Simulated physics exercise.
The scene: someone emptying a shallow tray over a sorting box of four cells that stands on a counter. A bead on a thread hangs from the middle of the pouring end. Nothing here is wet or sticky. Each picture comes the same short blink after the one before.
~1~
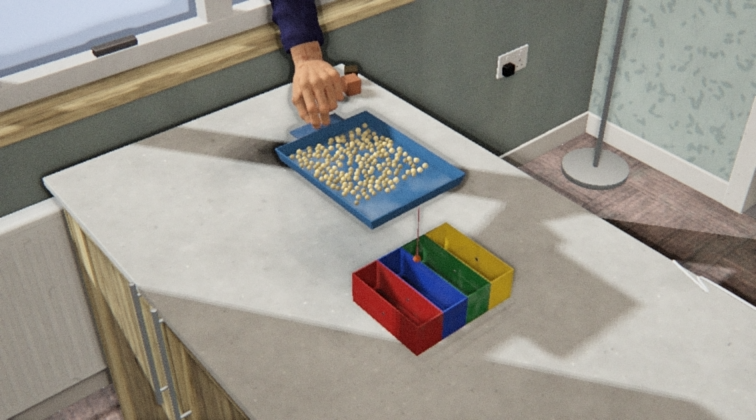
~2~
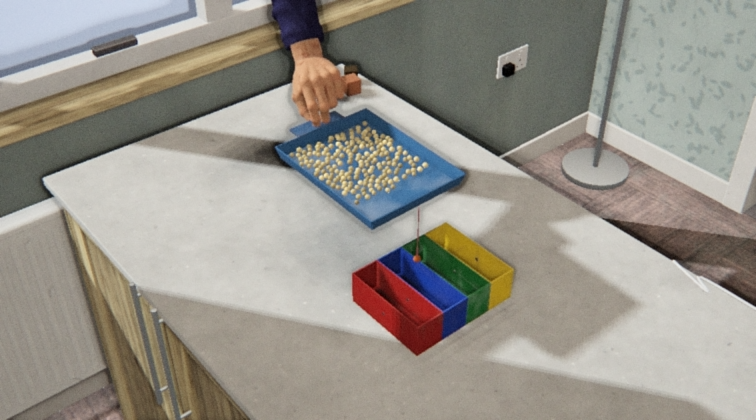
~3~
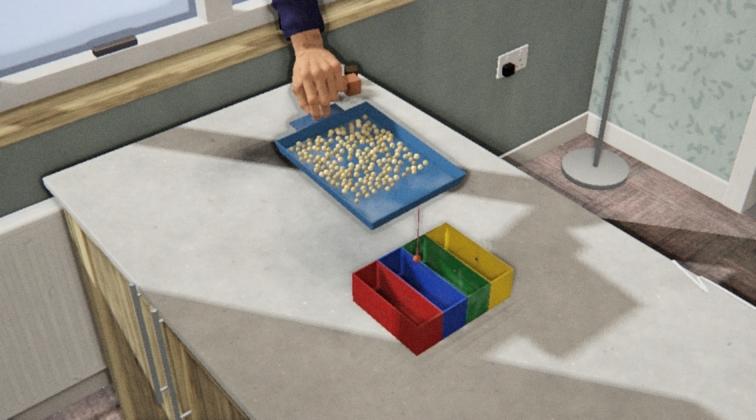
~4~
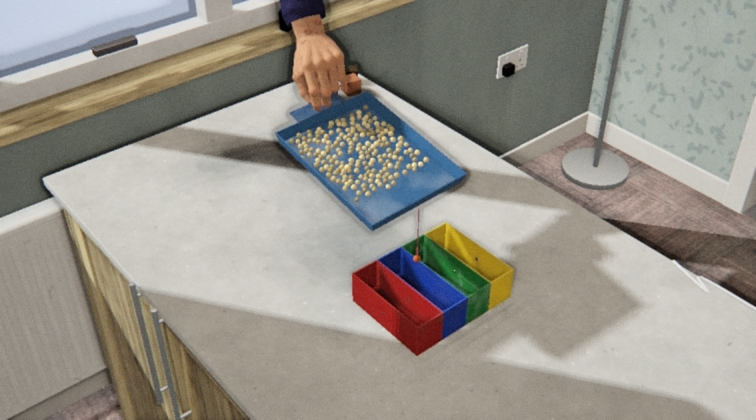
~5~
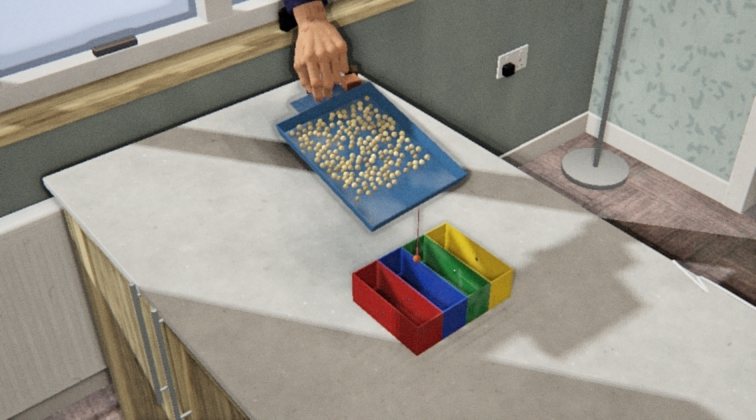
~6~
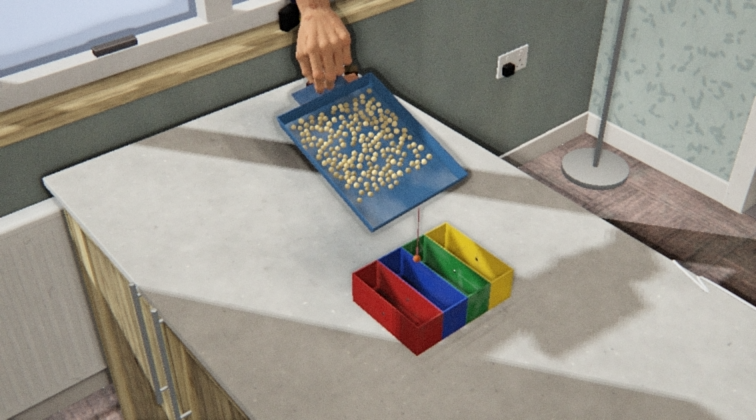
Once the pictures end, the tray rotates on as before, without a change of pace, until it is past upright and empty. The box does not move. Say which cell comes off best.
Most goes to the red cell.
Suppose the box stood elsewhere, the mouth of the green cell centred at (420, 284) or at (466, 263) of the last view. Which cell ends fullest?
The first try: Blue. The second: Red.
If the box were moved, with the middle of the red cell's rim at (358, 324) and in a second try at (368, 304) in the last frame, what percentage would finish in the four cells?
In turn 100 and 100 in a hundred.
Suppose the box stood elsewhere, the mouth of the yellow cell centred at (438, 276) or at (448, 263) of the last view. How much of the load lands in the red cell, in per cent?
The first gives 0 %, the second 30 %.
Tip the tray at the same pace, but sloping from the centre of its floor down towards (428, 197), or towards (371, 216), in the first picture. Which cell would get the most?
The first try: That yellow cell. The second: The cell in red.
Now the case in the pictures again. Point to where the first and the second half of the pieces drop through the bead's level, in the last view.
At about (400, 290), then at (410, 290).
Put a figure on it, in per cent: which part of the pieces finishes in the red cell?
It comes to 40 per cent or so.
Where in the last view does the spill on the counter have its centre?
Near (371, 355).
Shortly afterwards, tray tipped steeply; the bulk on the tray; only a few in the red cell; only a few in the blue cell; a little falling or outside the box.
Next, tray tipped past a quarter turn; near a quarter on the tray; near a quarter in the red cell; a little in the blue cell; only a few in the green cell; near half falling or outside the box.
Some moments later, tray tipped past a quarter turn; near half in the red cell; near a quarter in the blue cell; a little in the green cell; only a few in the yellow cell; near a quarter falling or outside the box.
In the end, tray tipped past a quarter turn; near half in the red cell; near a quarter in the blue cell; a little in the green cell; only a few in the yellow cell; near a quarter outside the box.
